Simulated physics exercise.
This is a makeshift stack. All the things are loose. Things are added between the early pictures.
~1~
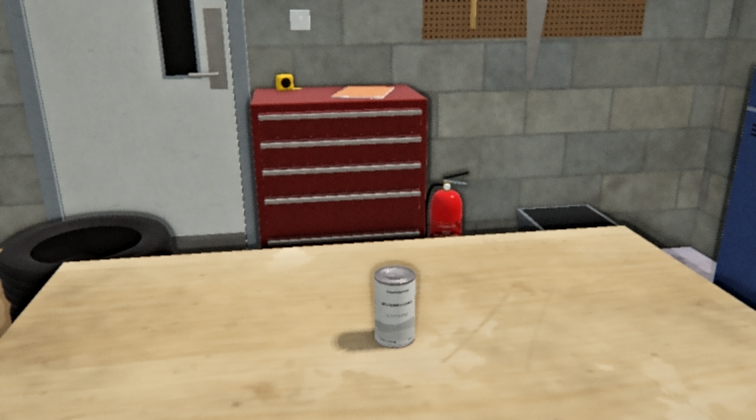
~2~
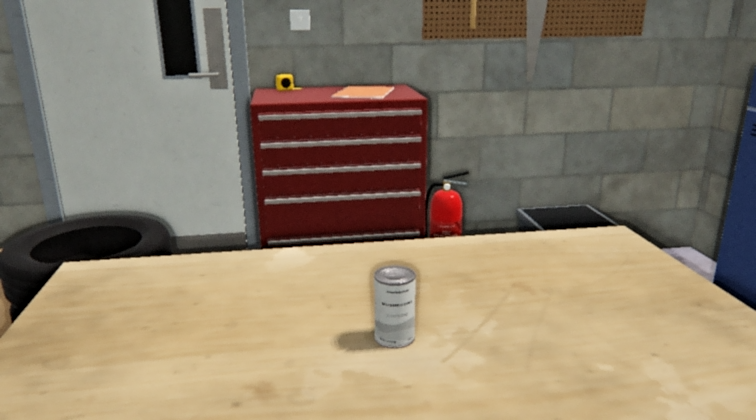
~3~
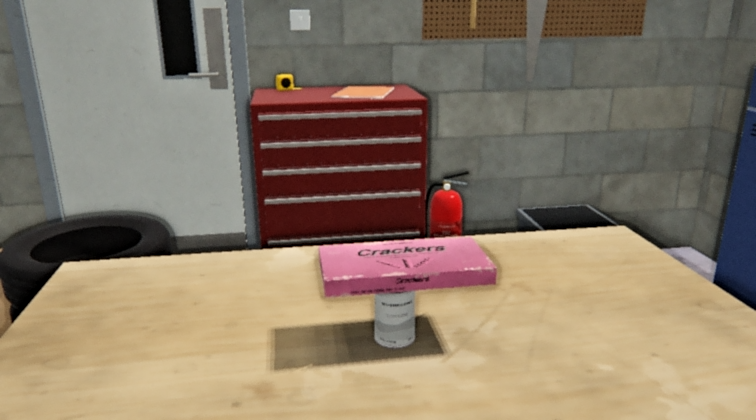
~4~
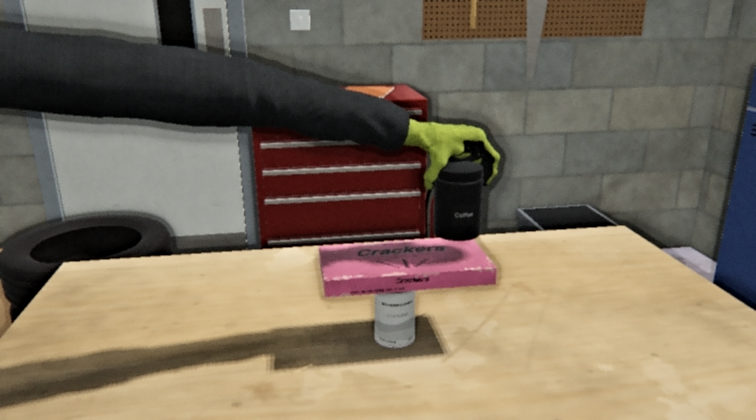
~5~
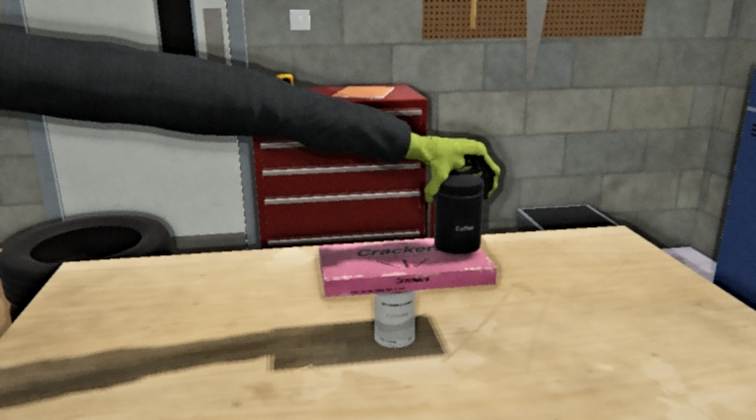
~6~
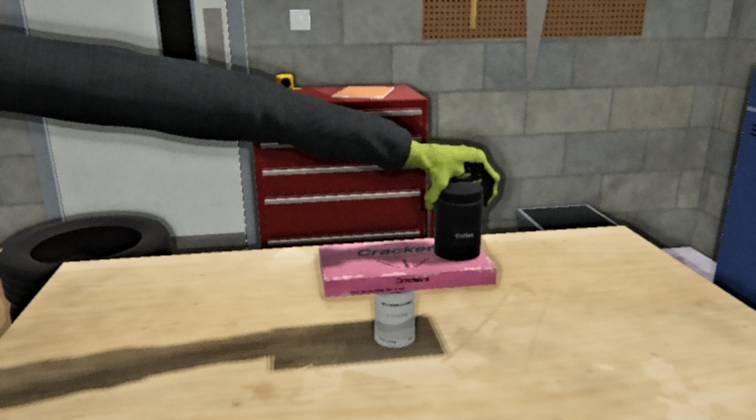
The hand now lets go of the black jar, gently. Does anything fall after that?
Outcome: The stack comes apart.
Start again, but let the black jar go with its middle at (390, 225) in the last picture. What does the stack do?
Then it holds.
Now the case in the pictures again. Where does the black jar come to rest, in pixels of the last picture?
Around (526, 305).
Then, 0.40 s on from there, black jar now fallen; pink packet turned 71° from how it was put.
Then, 0.80 s on from there, pink packet on its side.
In the end, fallen, pink packet and black jar; white tin unmoved. At the end, from the last picture's camera, black jar near (526, 305). The stack gives way.
